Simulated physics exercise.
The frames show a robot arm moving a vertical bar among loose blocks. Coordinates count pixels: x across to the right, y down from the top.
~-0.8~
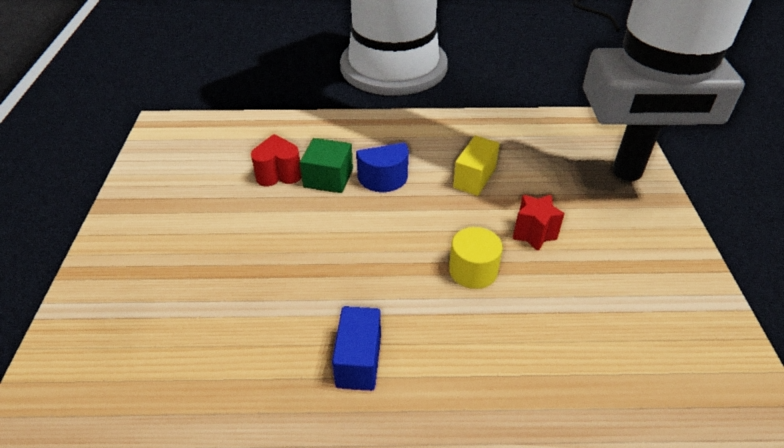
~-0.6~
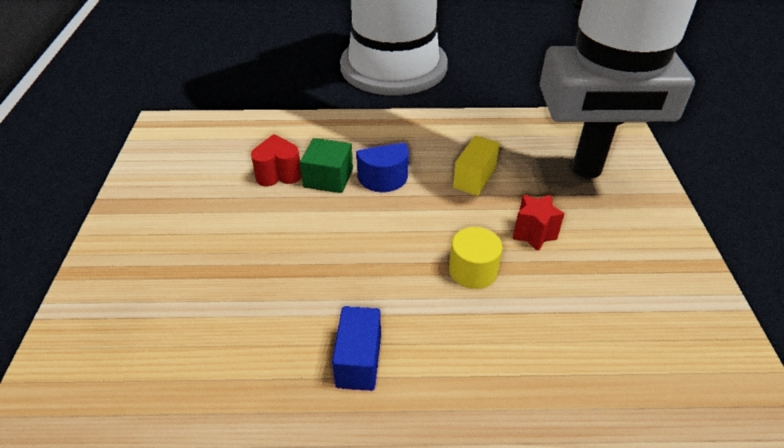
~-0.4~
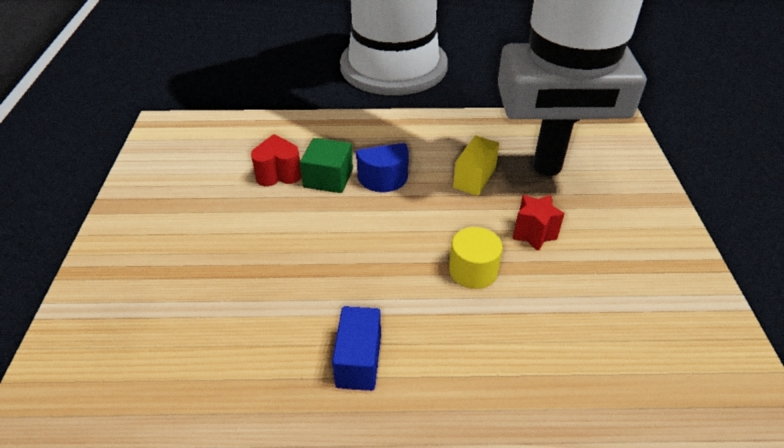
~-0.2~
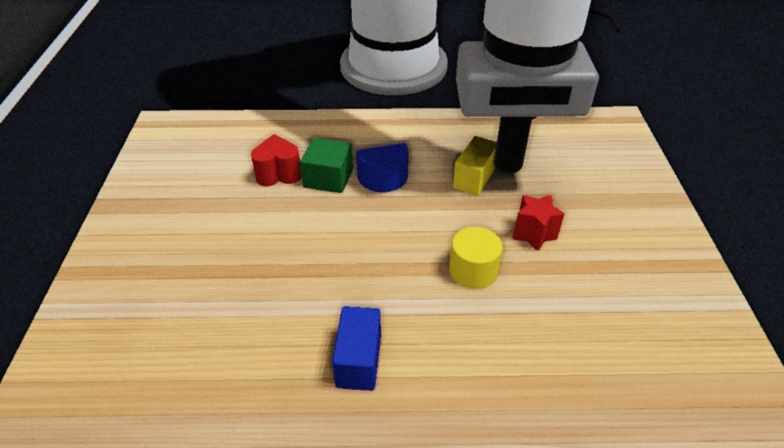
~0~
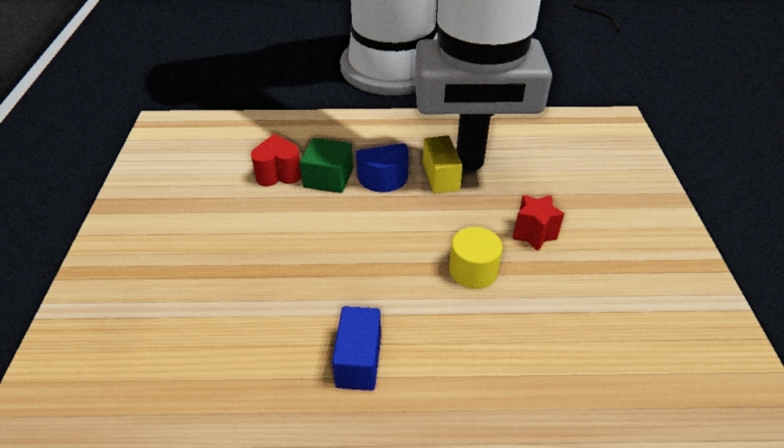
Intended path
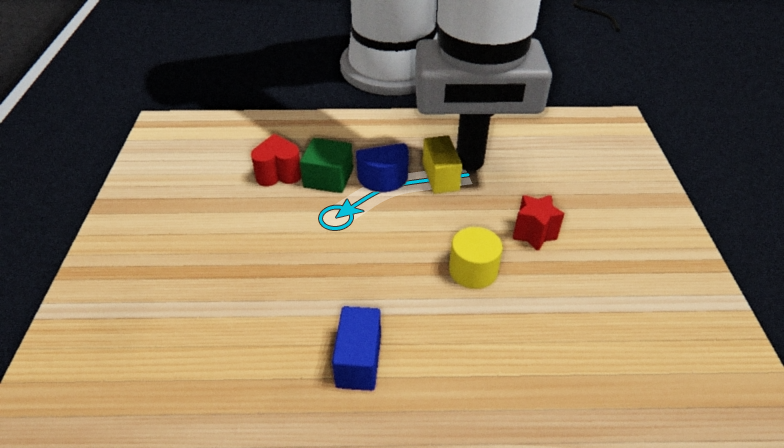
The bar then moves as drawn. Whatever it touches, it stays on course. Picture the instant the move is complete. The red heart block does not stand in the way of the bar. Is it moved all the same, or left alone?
Here's my answer: The red heart block gets displaced.
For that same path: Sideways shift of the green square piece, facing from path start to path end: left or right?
To the path's right.
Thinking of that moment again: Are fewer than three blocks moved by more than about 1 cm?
No, that is not what happens.
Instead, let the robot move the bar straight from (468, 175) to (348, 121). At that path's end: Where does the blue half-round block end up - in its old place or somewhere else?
By the end it has moved.
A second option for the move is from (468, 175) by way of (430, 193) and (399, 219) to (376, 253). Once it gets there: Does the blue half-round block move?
Yes
The drawn path runs from (468, 175) by way of (421, 181) and (375, 193) to (336, 218).
On the path given first. One third of the way, bar at (421, 170); red heart block at (261, 147); green square piece at (305, 153); blue half-round block at (355, 156); yellow oblong at (392, 153), turned 20° clockwise.
Two thirds of the way, bar at (374, 182); red heart block at (245, 143); green square piece at (284, 156), turned 30° clockwise; blue half-round block at (307, 172), turned 30° anticlockwise; yellow oblong at (344, 164), turned 15° clockwise.
At the end, bar at (335, 206); red heart block at (240, 140); green square piece at (276, 156), turned 50° clockwise; blue half-round block at (266, 184), turned 15° anticlockwise; yellow oblong at (306, 183), turned 30° clockwise.
